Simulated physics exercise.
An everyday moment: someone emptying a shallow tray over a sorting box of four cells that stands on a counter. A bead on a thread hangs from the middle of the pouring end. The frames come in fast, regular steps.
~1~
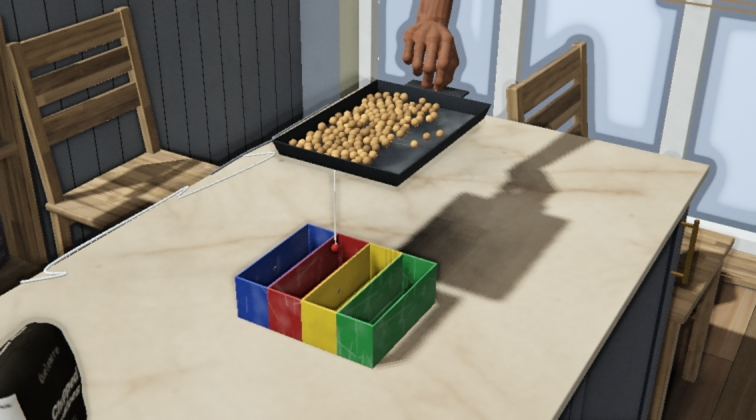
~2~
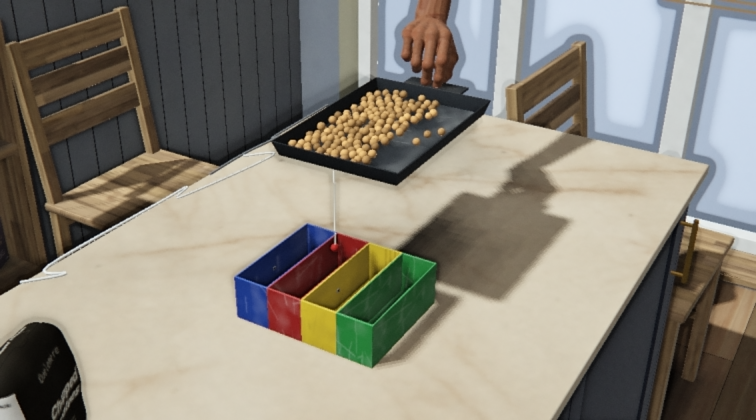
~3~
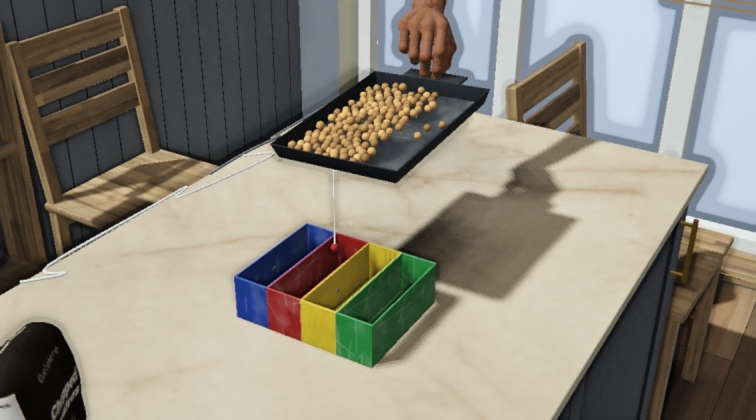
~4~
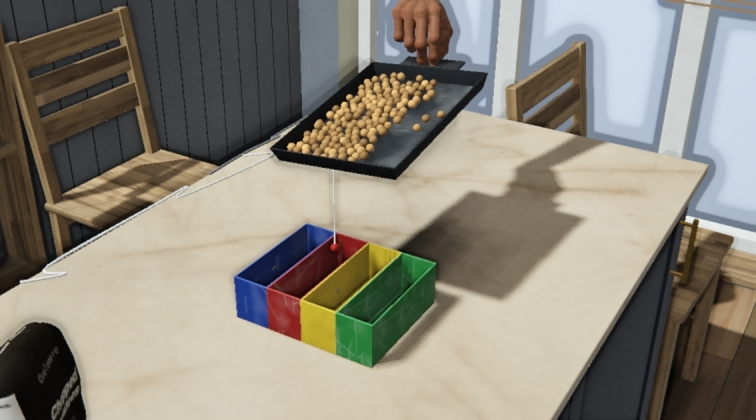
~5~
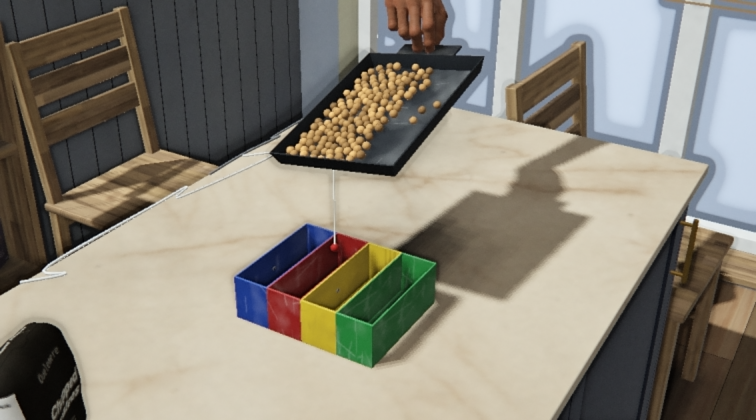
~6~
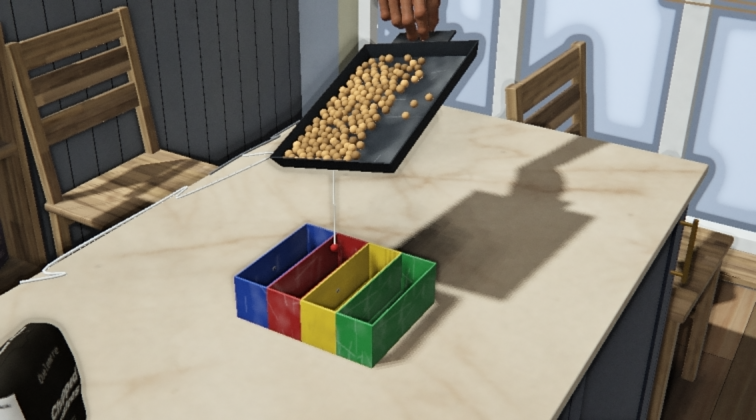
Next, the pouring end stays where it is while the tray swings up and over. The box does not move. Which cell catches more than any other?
The blue one ends fullest.
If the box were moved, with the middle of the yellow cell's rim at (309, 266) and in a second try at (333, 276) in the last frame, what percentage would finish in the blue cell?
Roughly 40 per cent, and 70 per cent.
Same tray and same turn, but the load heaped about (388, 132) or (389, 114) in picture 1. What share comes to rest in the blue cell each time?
First some 40, then 40 per cent.
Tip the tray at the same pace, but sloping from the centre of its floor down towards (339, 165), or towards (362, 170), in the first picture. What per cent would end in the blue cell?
About 20 and 0 per cent.
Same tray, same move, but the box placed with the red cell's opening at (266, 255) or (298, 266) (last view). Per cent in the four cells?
The first gives 100 %, the second 70 %.
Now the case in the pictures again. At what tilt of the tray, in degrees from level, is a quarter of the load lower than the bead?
Around 80° of tilt.
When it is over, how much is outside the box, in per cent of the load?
Roughly 60 in a hundred.
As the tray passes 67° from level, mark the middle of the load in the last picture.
Around (300, 144).
Shortly afterwards, tray tipped steeply; the bulk on the tray; only a few in the blue cell; a little falling or outside the box.
Next, tray tipped past a quarter turn; only a few on the tray; near a third in the blue cell; only a few in the red cell; only a few in the yellow cell; near two thirds falling or outside the box.
Some moments later, tray tipped past a quarter turn; near a third in the blue cell; only a few in the red cell; only a few in the yellow cell; near two thirds falling or outside the box.
In the end, tray tipped past a quarter turn; near a third in the blue cell; only a few in the red cell; only a few in the yellow cell; none at all in the green cell; near two thirds outside the box.
